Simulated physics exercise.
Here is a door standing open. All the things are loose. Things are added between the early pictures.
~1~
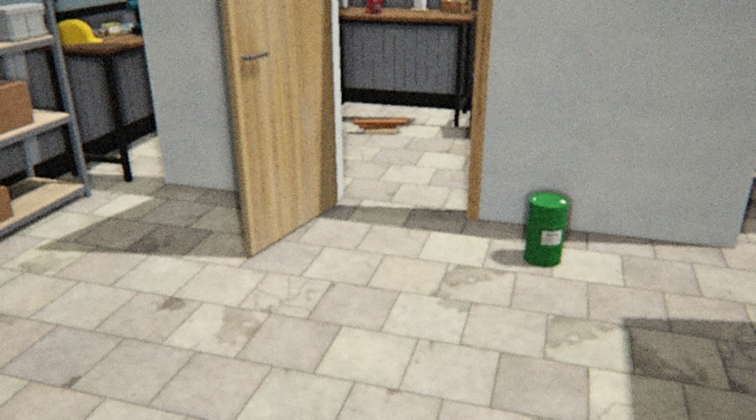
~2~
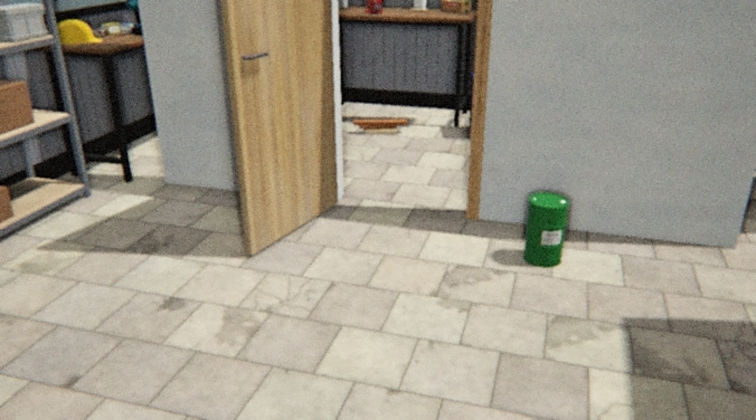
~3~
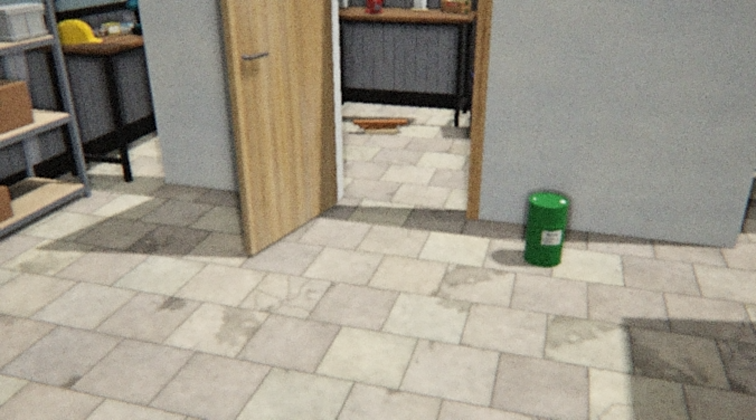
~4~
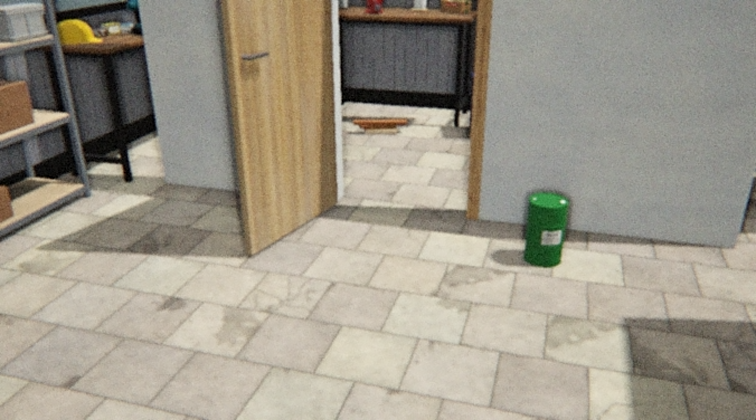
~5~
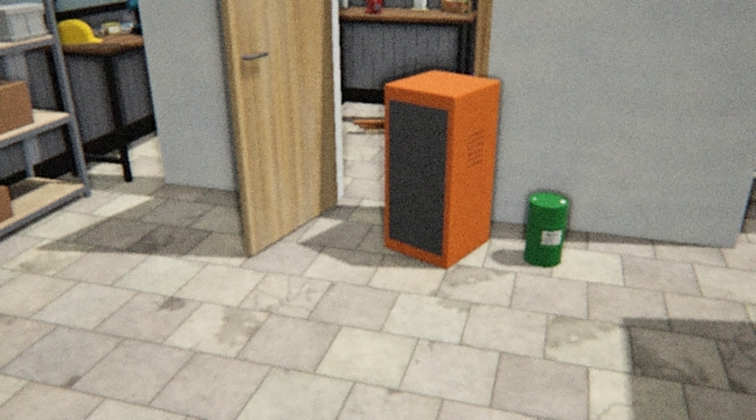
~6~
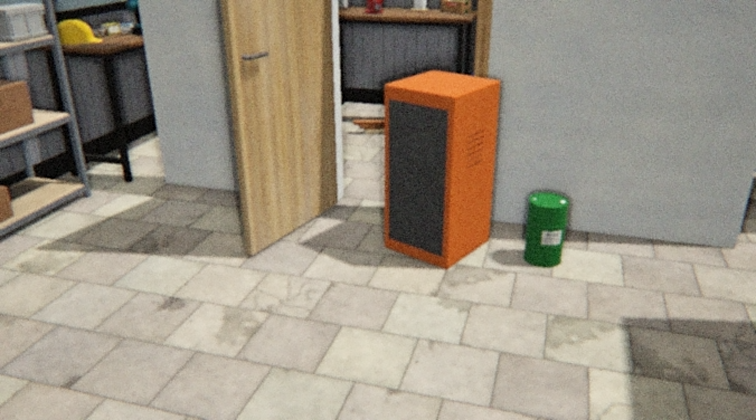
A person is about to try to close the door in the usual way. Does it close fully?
As it turns out, it is blocked.
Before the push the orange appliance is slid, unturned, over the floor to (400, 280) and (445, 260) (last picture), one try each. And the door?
First try: It stops short; second try: It is blocked.
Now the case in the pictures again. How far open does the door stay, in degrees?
Some 50° open.
Then, 0.40 s on from there, door at 91°.
Then, 0.70 s on from there, door at 69°.
Then, 0.90 s on from there, door at 52°.
In the end, door at 48°; both unmoved. At the end, from the last picture's camera, orange appliance near (441, 168).
